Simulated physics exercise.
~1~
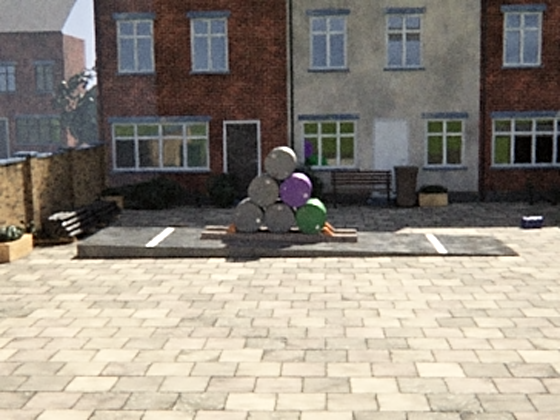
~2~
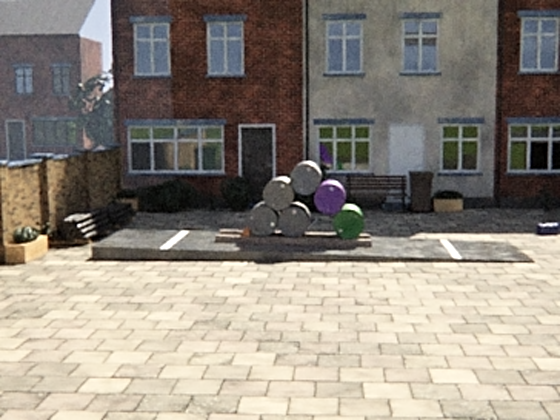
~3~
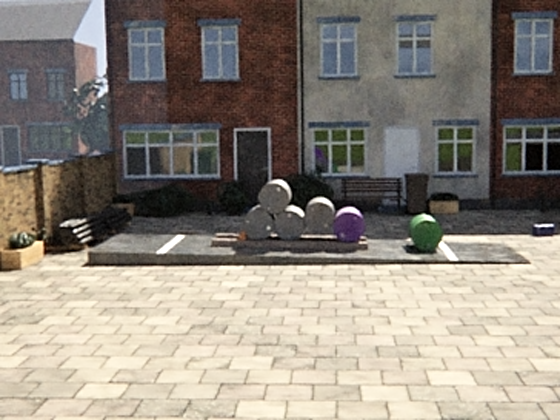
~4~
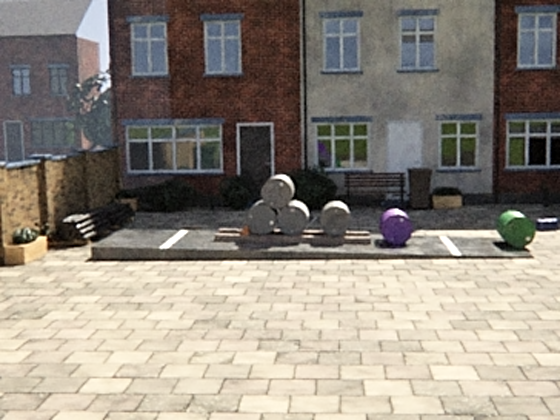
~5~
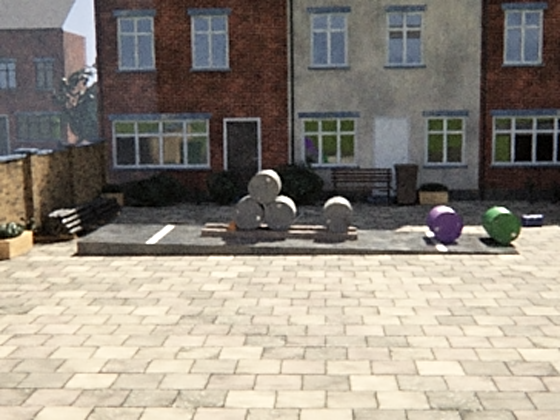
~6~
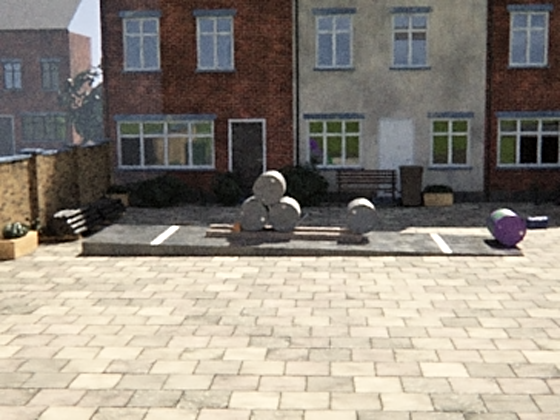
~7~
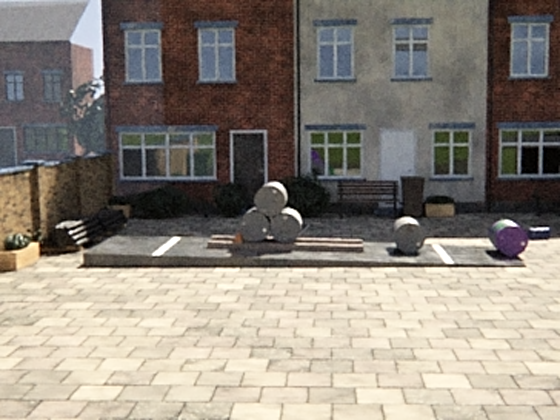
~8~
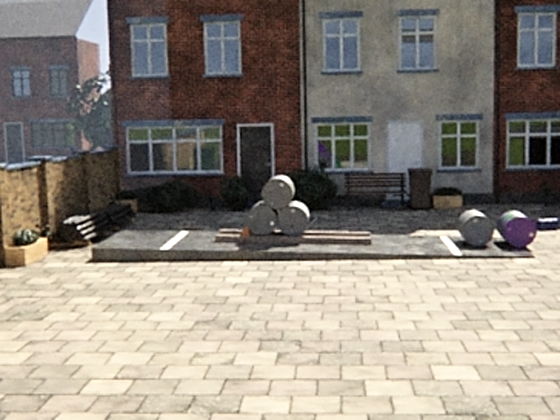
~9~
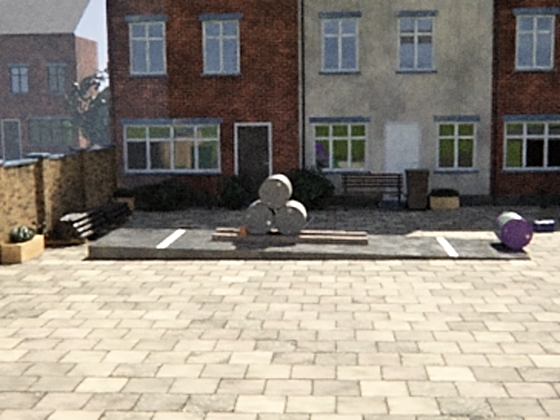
The clip shows a pyramid of drums on a paved slab before brick houses. The stack collapses, and the green, purple and one grey drum roll right past the right white line, leaving three grey drums stacked and the purple one visible beyond the line.
